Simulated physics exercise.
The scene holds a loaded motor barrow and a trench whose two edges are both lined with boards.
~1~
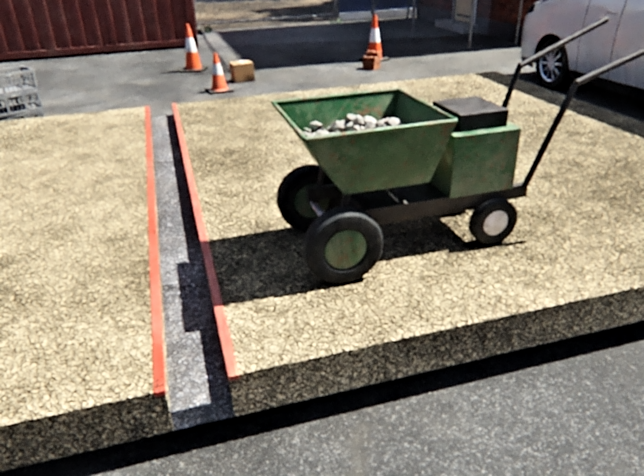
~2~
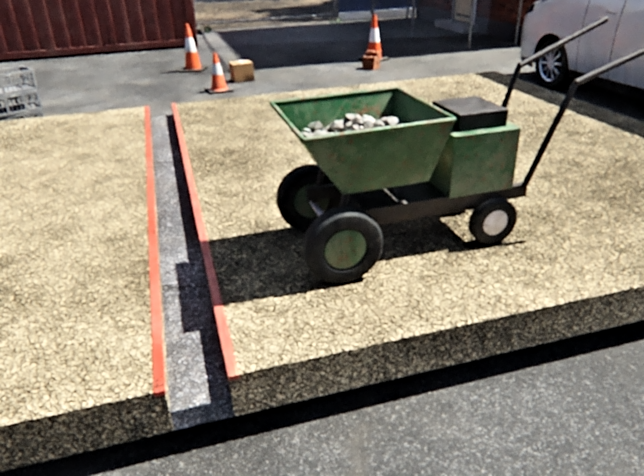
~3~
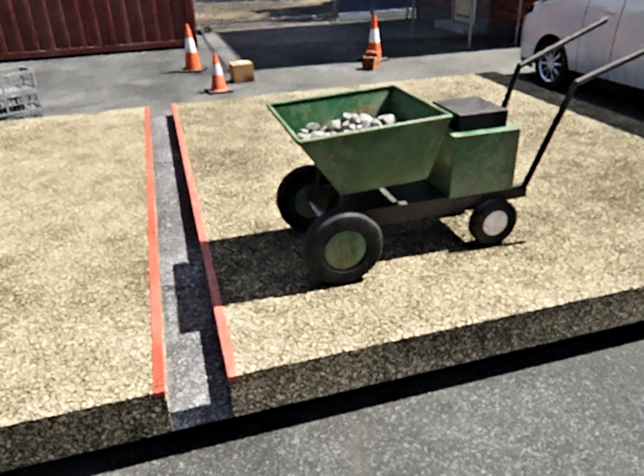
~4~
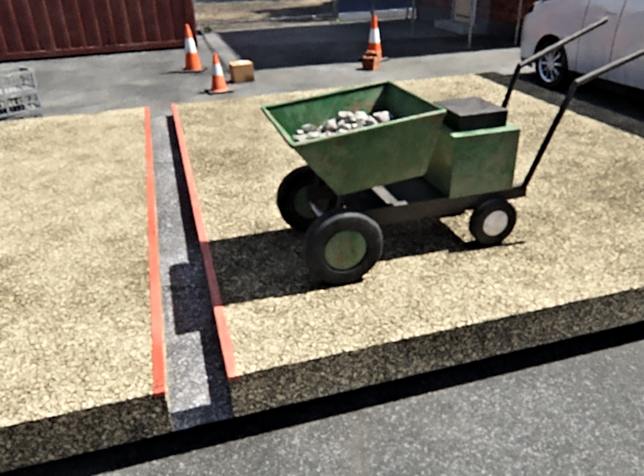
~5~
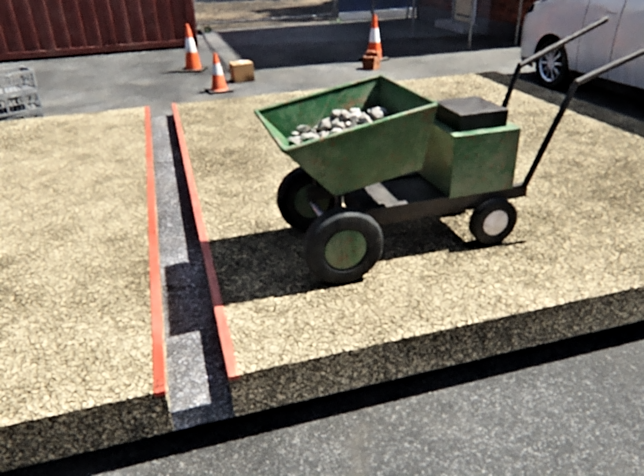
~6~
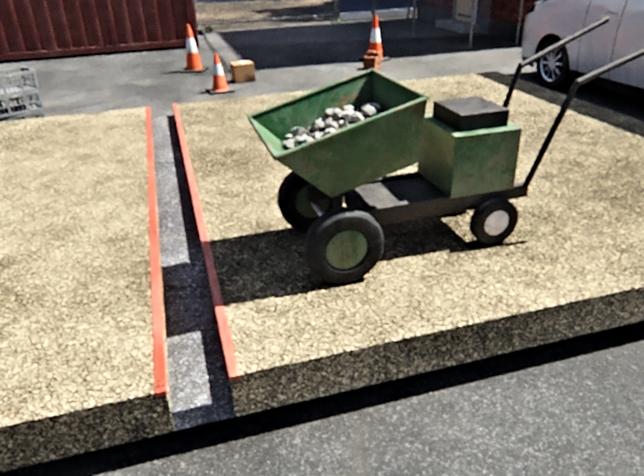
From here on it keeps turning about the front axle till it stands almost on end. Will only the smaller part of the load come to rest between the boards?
No.
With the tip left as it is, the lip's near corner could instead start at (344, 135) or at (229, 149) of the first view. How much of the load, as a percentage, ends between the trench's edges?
Position 1 near 40 %, position 2 near 0 %.
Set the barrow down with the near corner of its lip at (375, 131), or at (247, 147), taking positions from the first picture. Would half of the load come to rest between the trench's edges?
First spot a minority of it, second spot a minority of it.
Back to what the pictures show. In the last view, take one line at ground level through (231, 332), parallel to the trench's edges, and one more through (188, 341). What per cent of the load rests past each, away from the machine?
In turn 90 and 30 in a hundred.
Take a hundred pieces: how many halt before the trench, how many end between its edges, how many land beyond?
Short 10, between 80, beyond 5 %.
Just after the last frame, skip tipped steeply; every one in the skip.
A moment on, skip tipped right over; almost all in the skip; just a few short of the trench; just a few in or heaped over the trench.
Further on, skip tipped right over; roughly a quarter in the skip; about a tenth short of the trench; roughly two thirds in or heaped over the trench; just a few beyond it.
When it is over, skip tipped right over; about a tenth in the skip; about a tenth short of the trench; the larger part in or heaped over the trench; just a few beyond it.
